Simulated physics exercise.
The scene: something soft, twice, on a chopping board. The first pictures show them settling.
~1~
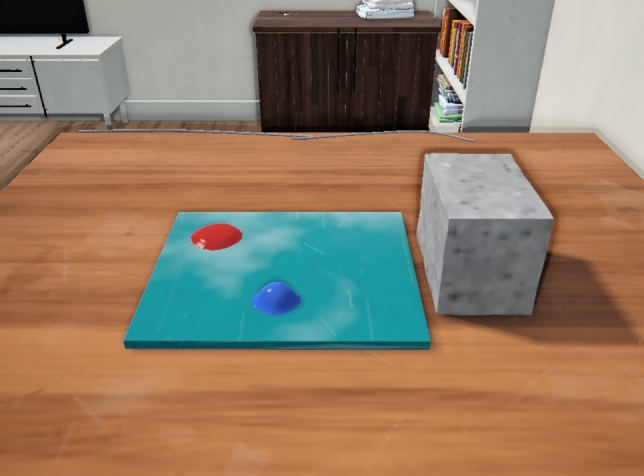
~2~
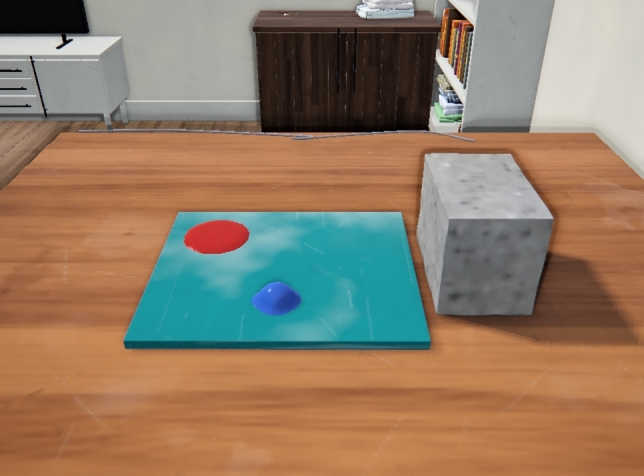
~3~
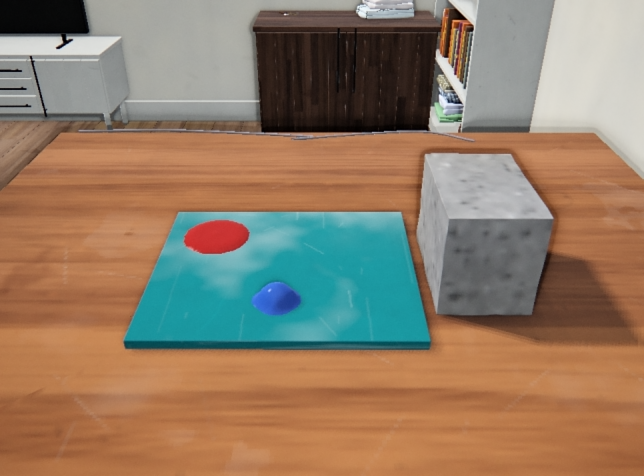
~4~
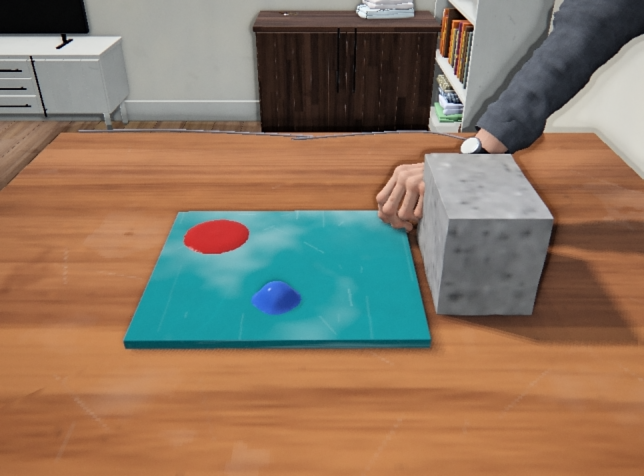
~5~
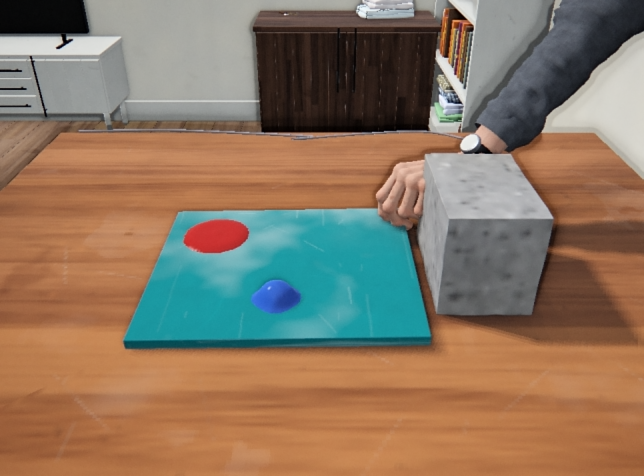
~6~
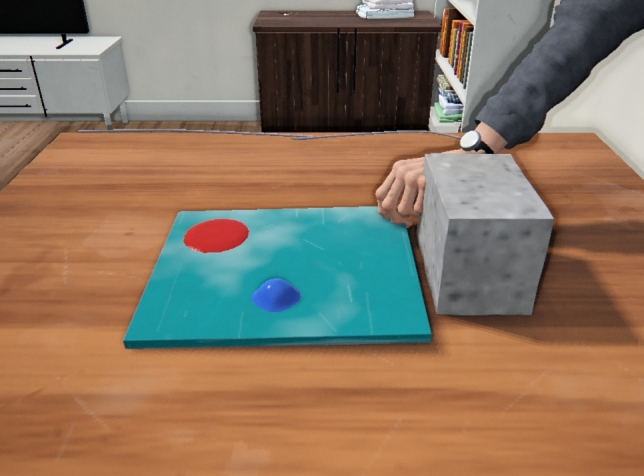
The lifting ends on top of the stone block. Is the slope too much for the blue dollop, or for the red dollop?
The blue dollop keeps clear of the edge; the red dollop drips off the end.
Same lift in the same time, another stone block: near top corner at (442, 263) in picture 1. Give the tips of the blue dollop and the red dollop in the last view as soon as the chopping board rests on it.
At (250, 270), and at (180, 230).
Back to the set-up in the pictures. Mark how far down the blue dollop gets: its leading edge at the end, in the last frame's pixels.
At about (236, 257).
A moment on, slope about 26°; the blue dollop has not moved; the red dollop is dripping off the low end.
Further on, the blue dollop has not moved; the red dollop is dripping off the low end.
When it is over, slope about 26°; the blue dollop has not moved; the red dollop is dripping off the low end.
